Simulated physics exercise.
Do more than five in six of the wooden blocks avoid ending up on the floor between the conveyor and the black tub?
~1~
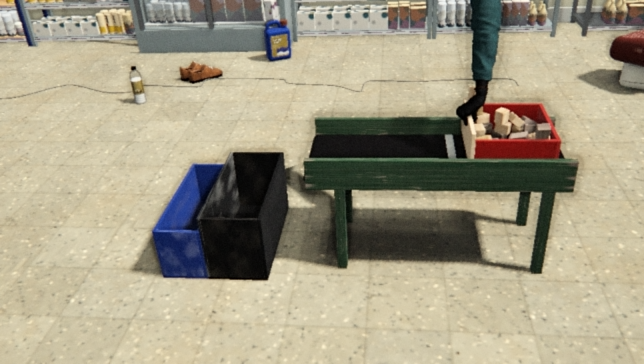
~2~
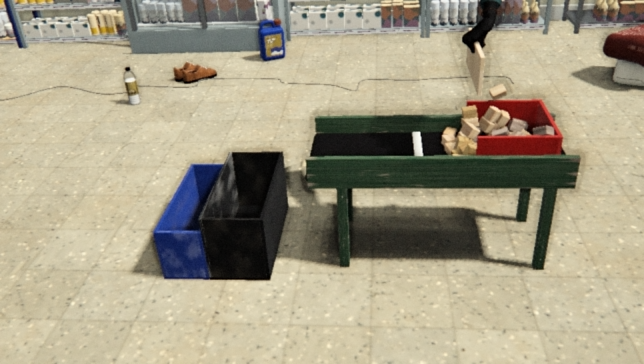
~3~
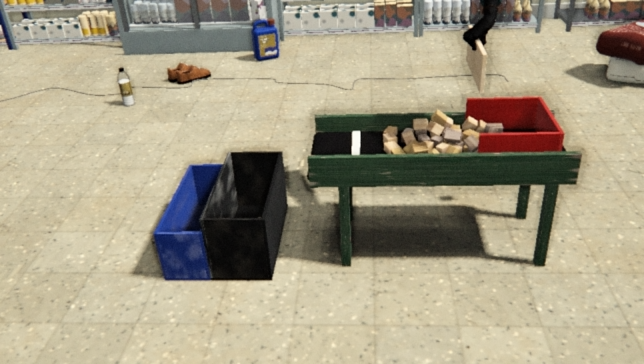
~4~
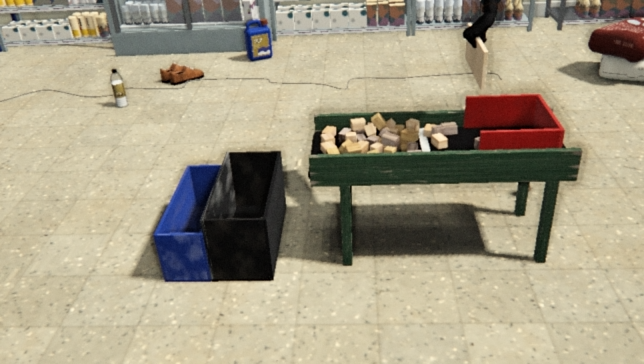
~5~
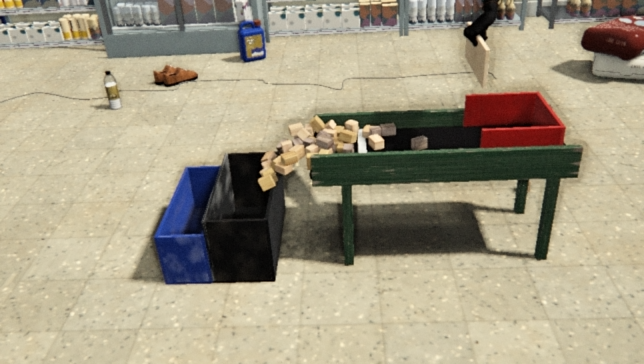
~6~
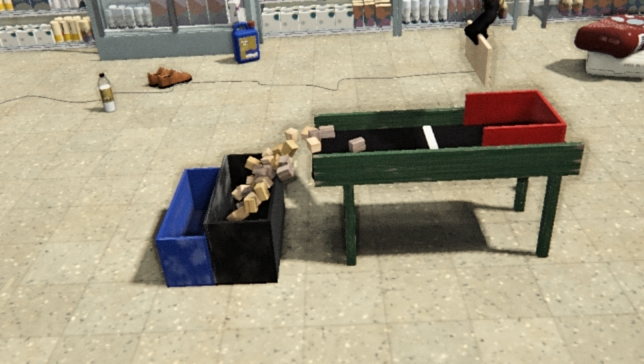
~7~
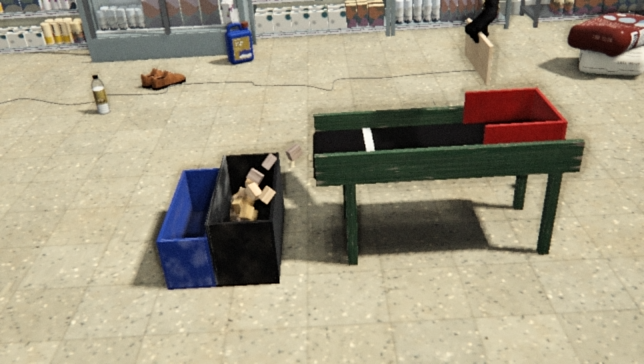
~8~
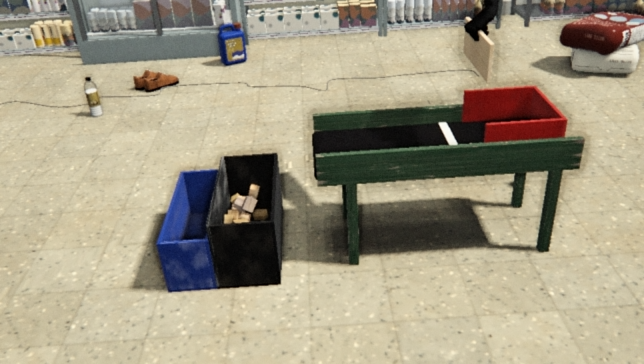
Yes. Fewer than one in six of the wooden blocks end on the floor short of the black tub.
